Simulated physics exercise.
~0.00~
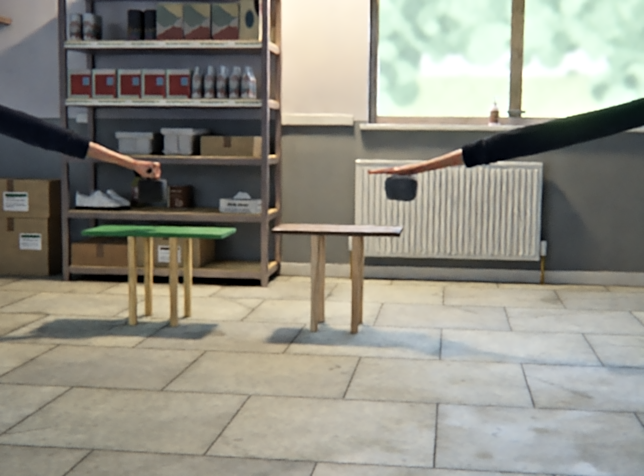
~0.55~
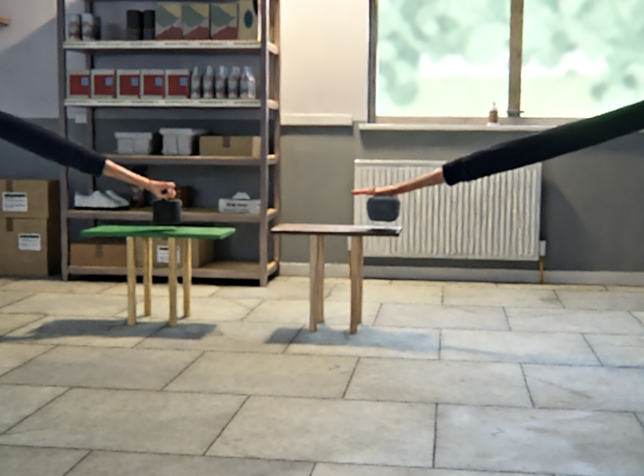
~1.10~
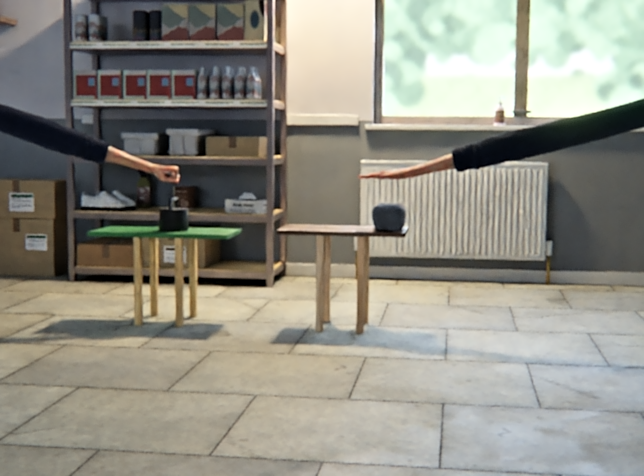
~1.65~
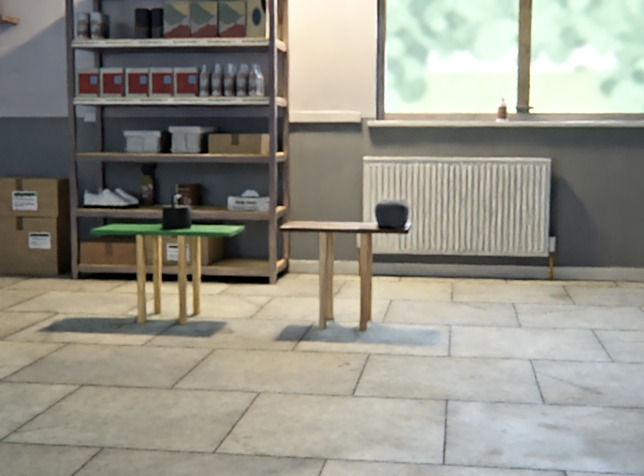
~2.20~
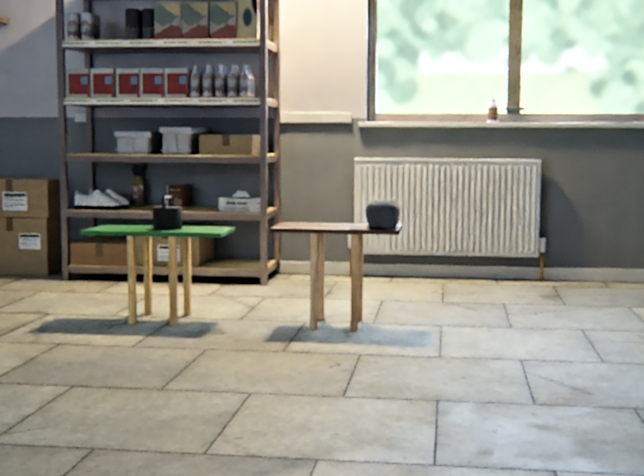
Two hands reached in from opposite sides and set a small dark object on a green table at left and a dark, rounded one near the right edge of a brown table, then let go and withdrew, leaving both tables standing steady.
